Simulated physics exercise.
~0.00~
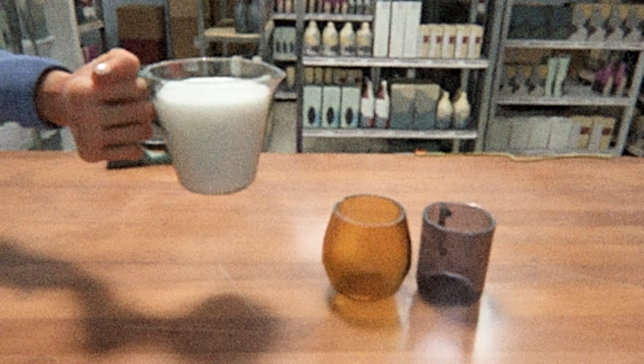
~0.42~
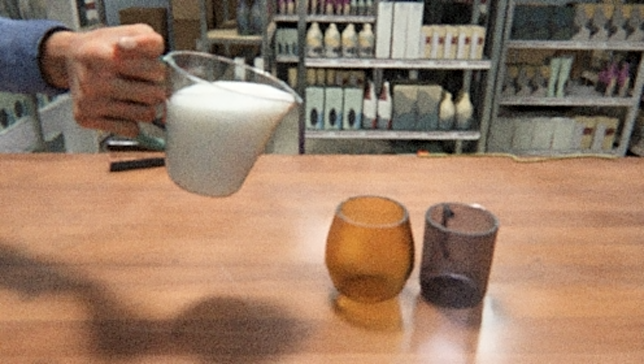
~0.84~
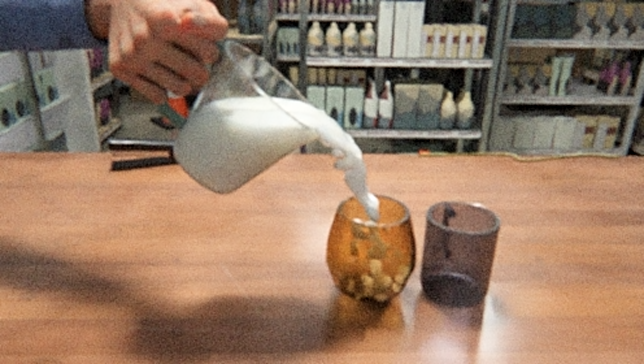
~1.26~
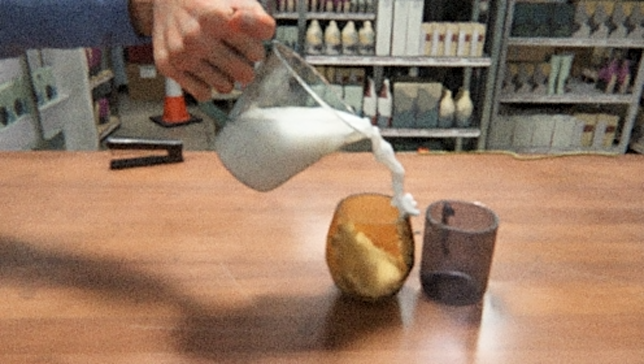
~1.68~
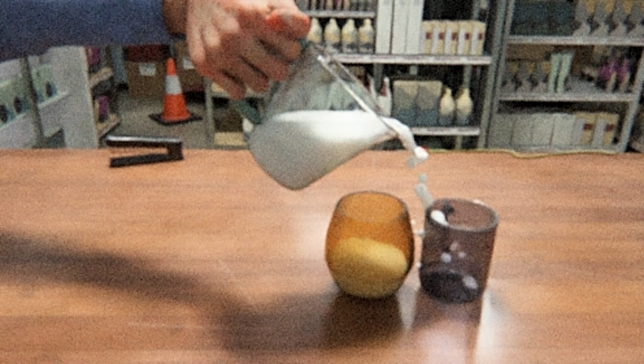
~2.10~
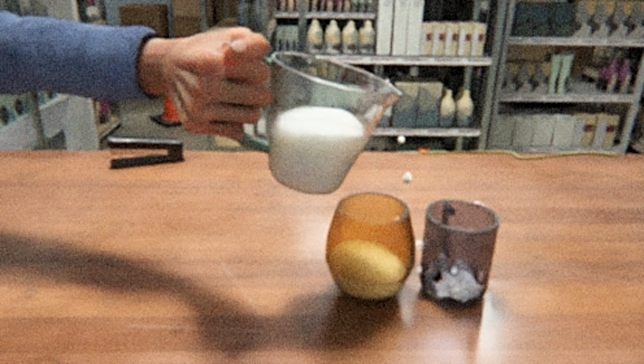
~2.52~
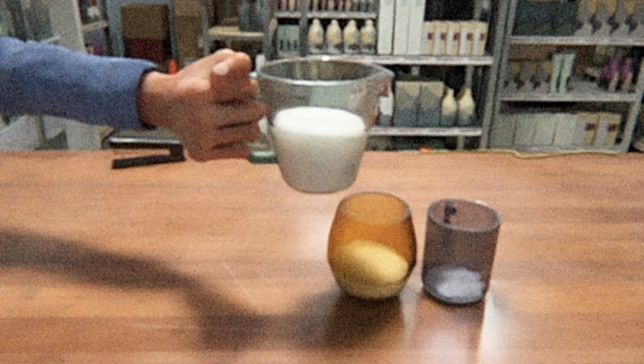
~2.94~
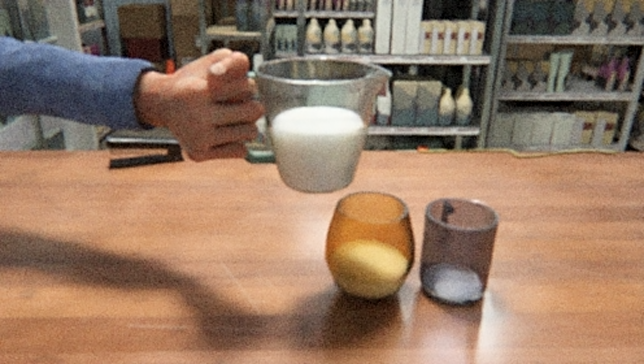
To begin with, a hand holds a clear measuring jug of milk above a wooden table, to the left of an empty amber stemless glass and an empty purplish, straight-sided cup. The hand tips the jug rightwards, and milk streams into the amber glass. Still tilted, the jug moves right, and the stream crosses over to the purplish cup, splashing inside it. The hand then turns the jug upright as a few last drops fall. Finally, the jug hovers still partly filled, with the amber glass holding noticeably more milk than the cup, which has only a shallow layer.
